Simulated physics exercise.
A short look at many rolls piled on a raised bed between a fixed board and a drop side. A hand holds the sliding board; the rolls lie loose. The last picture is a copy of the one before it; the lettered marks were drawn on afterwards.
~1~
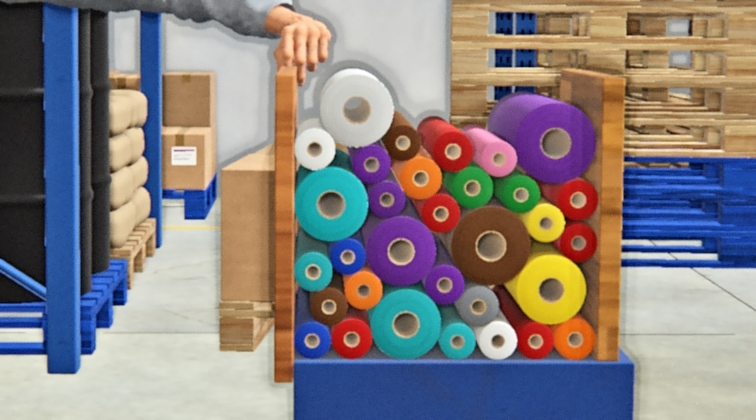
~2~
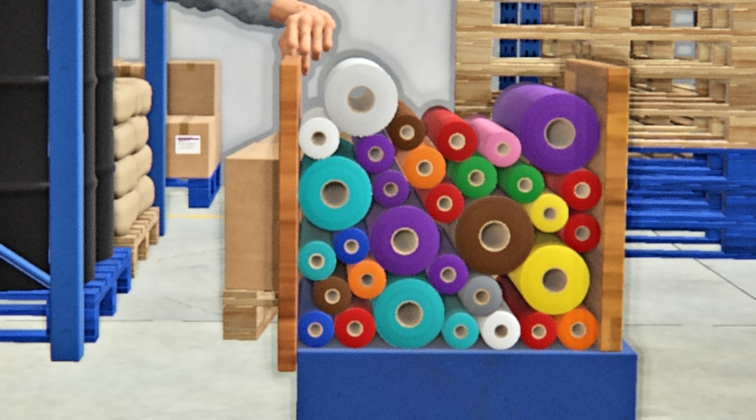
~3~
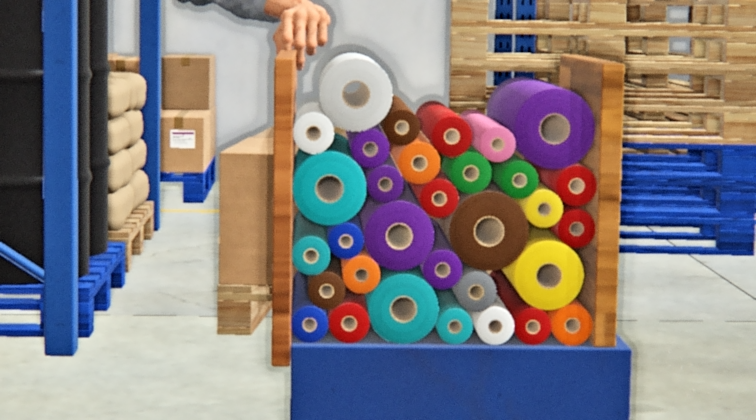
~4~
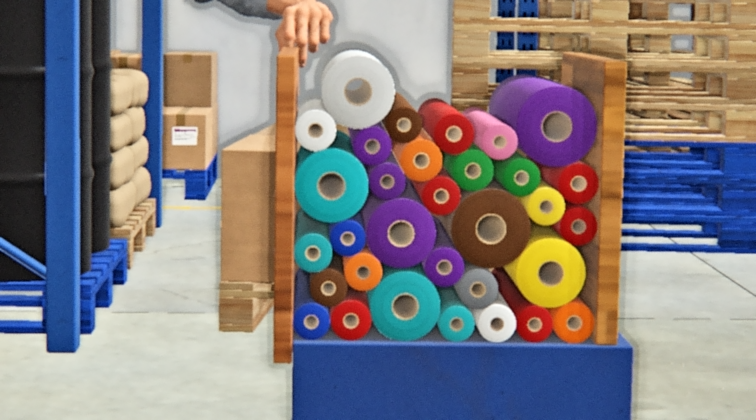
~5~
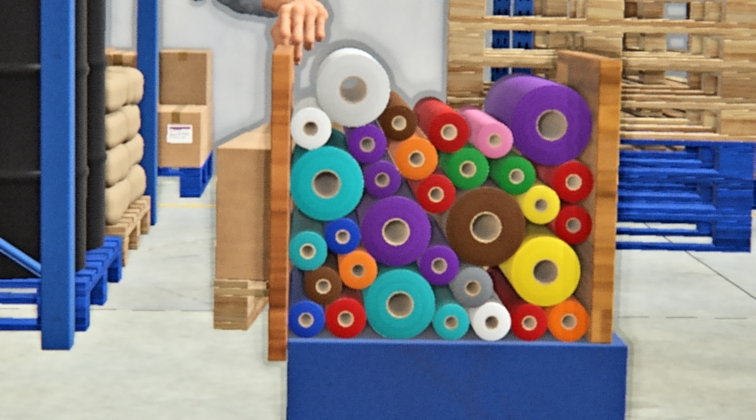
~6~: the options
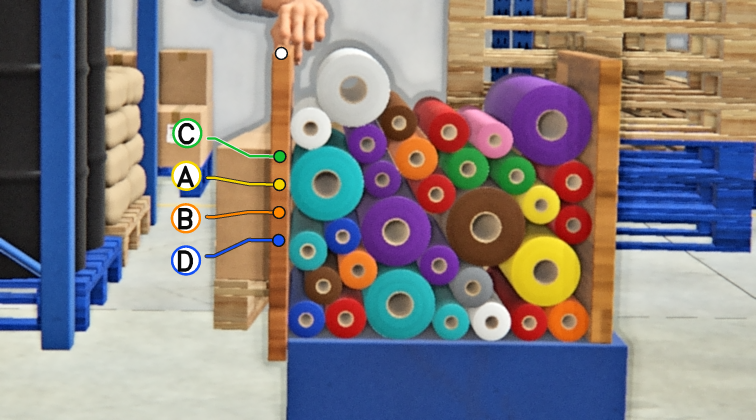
In a warehouse, a hand rested on top of a wooden board at the left of a stack of colourful rolls on a blue base, and nothing moved apart from slight shifts of the view.
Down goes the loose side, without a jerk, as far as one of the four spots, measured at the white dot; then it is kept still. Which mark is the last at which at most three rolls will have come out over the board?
At most to B.
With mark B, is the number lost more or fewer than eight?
It loses fewer than eight.
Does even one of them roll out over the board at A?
Yes.
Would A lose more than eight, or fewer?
Fewer than eight.
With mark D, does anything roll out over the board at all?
Yes, at D.
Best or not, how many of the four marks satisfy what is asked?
The number is three.
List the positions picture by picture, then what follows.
The first picture shows an orange roll (364, 290); a blue roll (348, 257); a purple roll (386, 200).
The second picture shows a purple roll (390, 189); a purple roll (560, 133).
The third picture shows a brown roll (402, 127); side board (285, 193).
The fourth picture shows a blue roll (311, 322); a red roll (534, 324).
The fifth picture shows an orange roll (358, 270); a blue roll (343, 237); a purple roll (382, 180).
On the marked copy, A at (279, 184); B at (279, 212); C at (280, 156); D at (278, 241); the white dot at (281, 53).
Following B. Soon after the start, top of the board (290, 124).
Later, top of the board (289, 203).
In the end, top of the board (289, 211), two out over the board.
As for the rest, A two out over the board; C none out over the board; D more than three out over the board.
